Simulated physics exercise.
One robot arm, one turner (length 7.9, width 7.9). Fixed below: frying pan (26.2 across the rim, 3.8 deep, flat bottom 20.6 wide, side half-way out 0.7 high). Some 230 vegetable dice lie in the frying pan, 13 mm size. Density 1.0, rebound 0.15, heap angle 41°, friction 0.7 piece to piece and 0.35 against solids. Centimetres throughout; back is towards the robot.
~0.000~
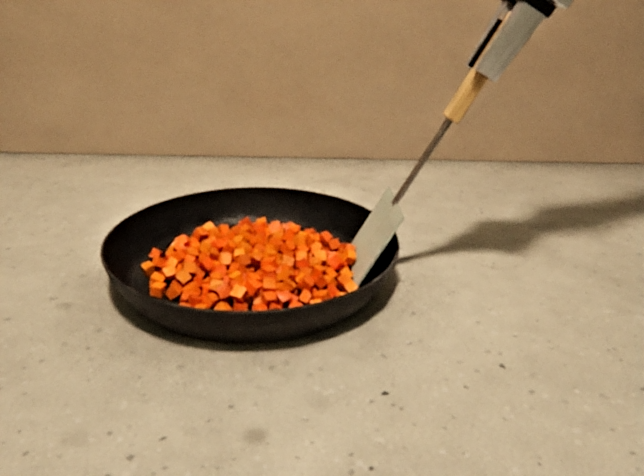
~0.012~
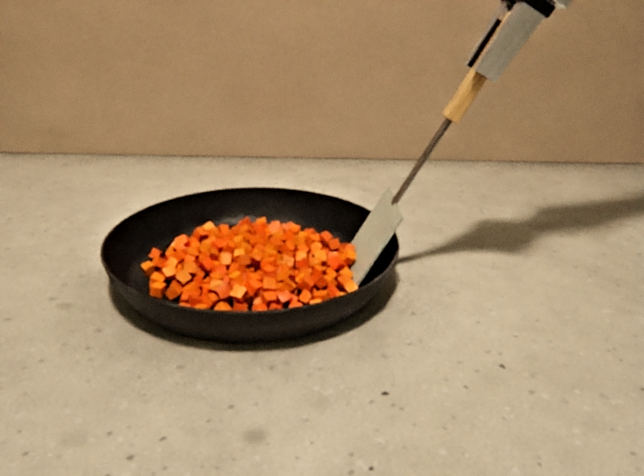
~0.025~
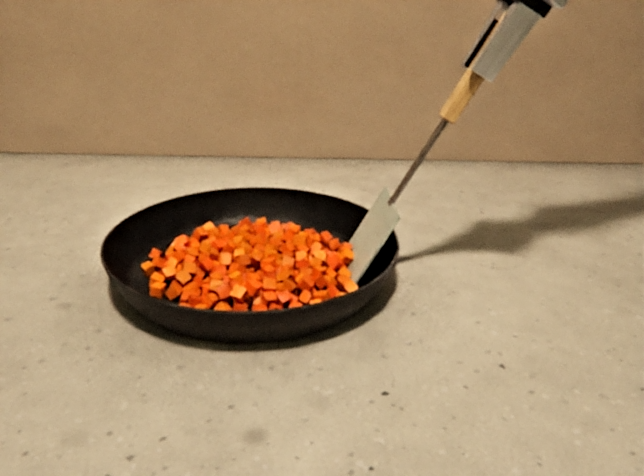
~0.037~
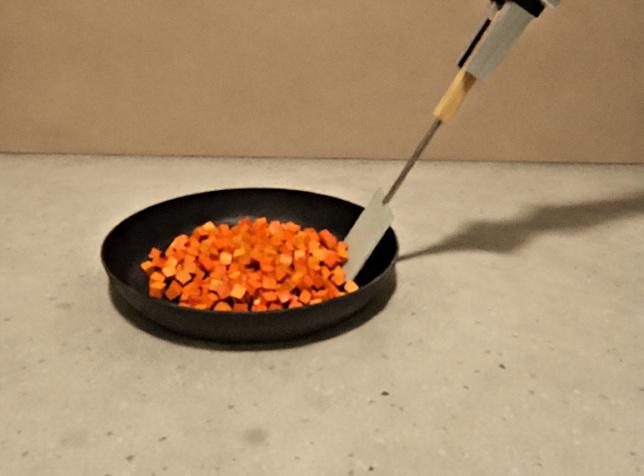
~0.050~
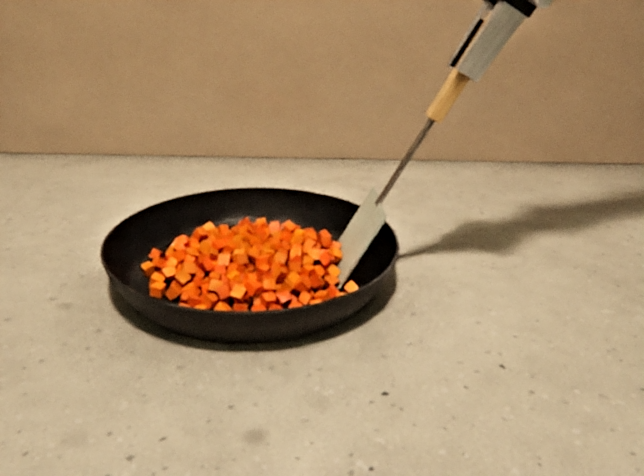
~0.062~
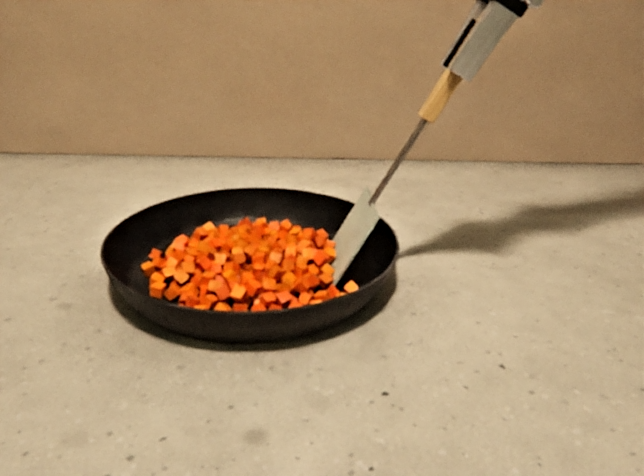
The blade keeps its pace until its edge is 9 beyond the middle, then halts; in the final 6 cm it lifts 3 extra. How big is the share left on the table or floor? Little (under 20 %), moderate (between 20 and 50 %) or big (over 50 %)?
A little share, under 20 %, ends on the table or floor.
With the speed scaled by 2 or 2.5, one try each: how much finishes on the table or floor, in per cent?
Some 30 and 30 per cent.
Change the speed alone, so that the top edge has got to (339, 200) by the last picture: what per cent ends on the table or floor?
Some 30 per cent.
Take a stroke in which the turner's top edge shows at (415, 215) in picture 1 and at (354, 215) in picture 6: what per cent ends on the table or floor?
Some 35 per cent.
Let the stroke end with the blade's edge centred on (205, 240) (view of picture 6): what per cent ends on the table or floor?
About 0 per cent.
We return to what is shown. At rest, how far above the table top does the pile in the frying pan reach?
About 5.5 cm.
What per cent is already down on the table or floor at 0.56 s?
Some 10 per cent.
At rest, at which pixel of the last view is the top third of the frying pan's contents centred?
At about (144, 248).
After 0.18 s, sloping 62°, highest piece 5 above the table; 226 in the frying pan.
After 0.30 s, sloping 62°, highest piece 5 above the table; 219 in the frying pan, 7 on the blade or in flight.
After 0.56 s, sloping 62°, highest piece 5 above the table; 200 in the frying pan, 25 on the table or floor, 1 on the blade or in flight.
After 1.61 s, sloping 62°, highest piece 5 above the table; 200 in the frying pan, 26 on the table or floor.
In the end, 200 in the frying pan, 26 on the table or floor. That is 12 % on the table or floor.
